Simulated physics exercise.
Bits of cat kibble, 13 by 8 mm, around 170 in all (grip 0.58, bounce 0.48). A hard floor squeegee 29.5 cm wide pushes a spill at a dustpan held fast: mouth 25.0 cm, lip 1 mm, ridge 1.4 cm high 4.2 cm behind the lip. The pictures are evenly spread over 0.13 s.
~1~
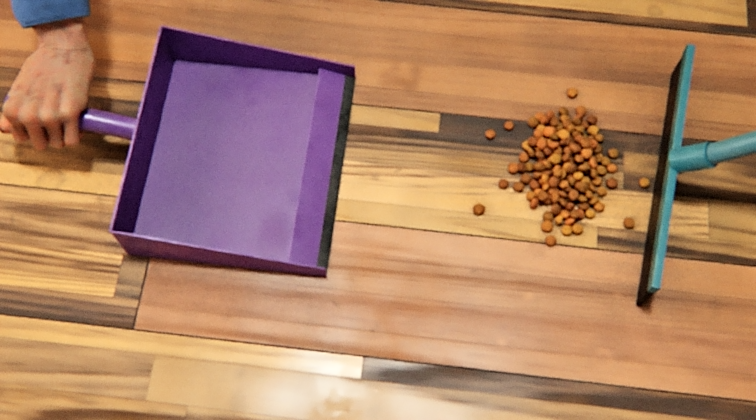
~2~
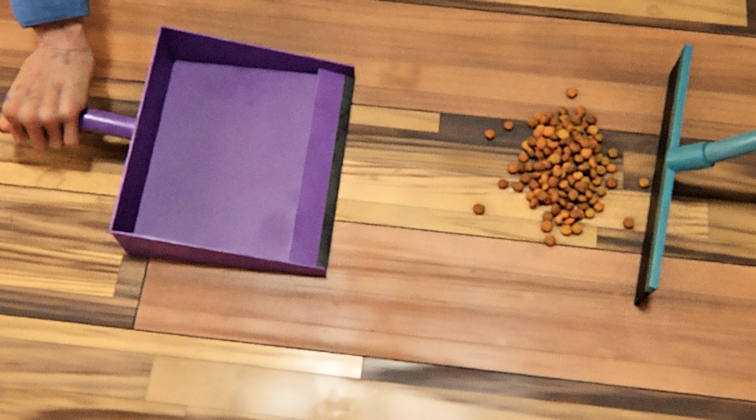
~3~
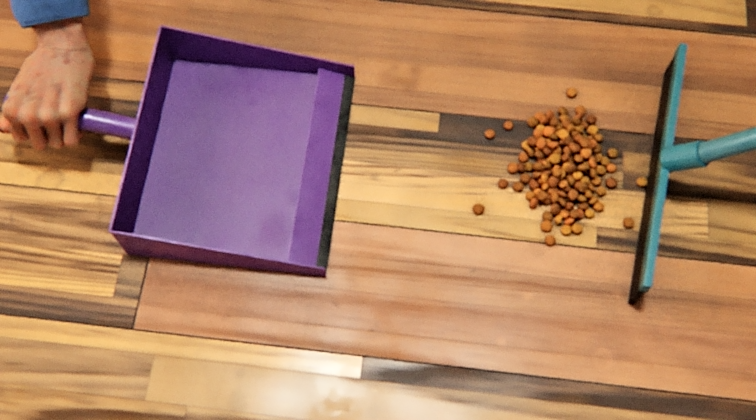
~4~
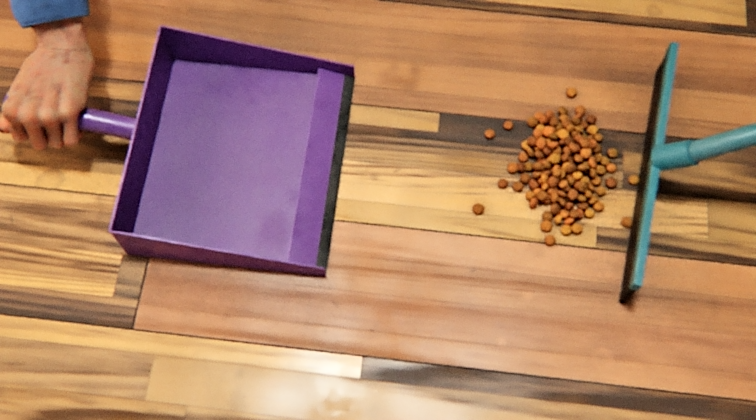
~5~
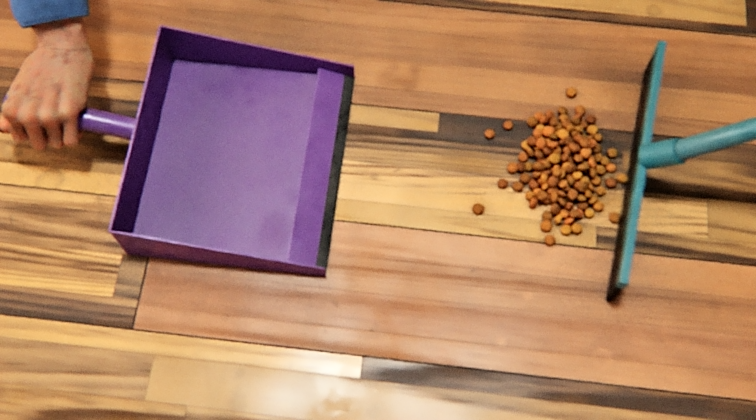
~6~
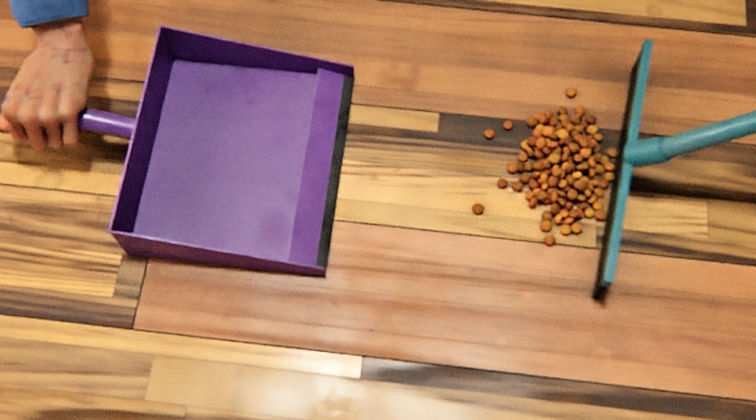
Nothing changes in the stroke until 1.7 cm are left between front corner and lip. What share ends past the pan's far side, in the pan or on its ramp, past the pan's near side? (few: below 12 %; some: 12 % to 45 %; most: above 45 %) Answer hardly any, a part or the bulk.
Far side: Hardly any, pan: A part, near side: Hardly any.
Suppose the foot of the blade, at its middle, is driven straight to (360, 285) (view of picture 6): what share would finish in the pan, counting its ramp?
Some 5 per cent.
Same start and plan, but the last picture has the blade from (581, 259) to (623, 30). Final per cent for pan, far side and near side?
Pan 30, far 35, near 0.
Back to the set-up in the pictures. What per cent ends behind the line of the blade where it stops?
Some 0 per cent.
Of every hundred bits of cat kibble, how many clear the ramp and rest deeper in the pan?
About 0 per cent.
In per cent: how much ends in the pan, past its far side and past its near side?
Far side 10, pan 25, near side 0.
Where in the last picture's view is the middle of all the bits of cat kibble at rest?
Around (354, 136).
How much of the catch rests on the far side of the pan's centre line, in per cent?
About 60 per cent.
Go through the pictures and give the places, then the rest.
The first picture shows blade from (653, 288) to (688, 53), moved 0.0 cm, 0 of the pieces shifted so far; middle of the pieces at (568, 169); pan at (229, 160).
The second picture shows blade from (651, 287) to (686, 53), moved 0.2 cm, 0 of the pieces shifted so far; middle of the pieces at (568, 169).
The third picture shows blade from (645, 286) to (680, 52), moved 0.8 cm, 0 of the pieces shifted so far; middle of the pieces at (568, 169).
The fourth picture shows blade from (635, 285) to (672, 51), moved 1.8 cm, 1 of the pieces shifted so far; middle of the pieces at (567, 169).
The fifth picture shows blade from (622, 283) to (659, 49), moved 3.1 cm, 2 of the pieces shifted so far; middle of the pieces at (567, 169).
The sixth picture shows blade from (607, 281) to (646, 48), moved 4.6 cm, 3 of the pieces shifted so far; middle of the pieces at (567, 169); pan at (228, 160).
Then, 0.25 s after the last picture, middle of the blade 18 cm from the lip; 0 % over the lip, far side 5 %, near side 0 %.
Then, 0.42 s after the last picture, middle of the blade 8 cm from the lip; 0 % over the lip, far side 5 %, near side 0 %.
Then, 0.71 s after the last picture, middle of the blade 4 cm from the lip; 25 % over the lip, far side 10 %, near side 0 %.
In the end, far side 10 %, pan 25 %, near side 0 %, in front of the lip or behind the blade 65 %.
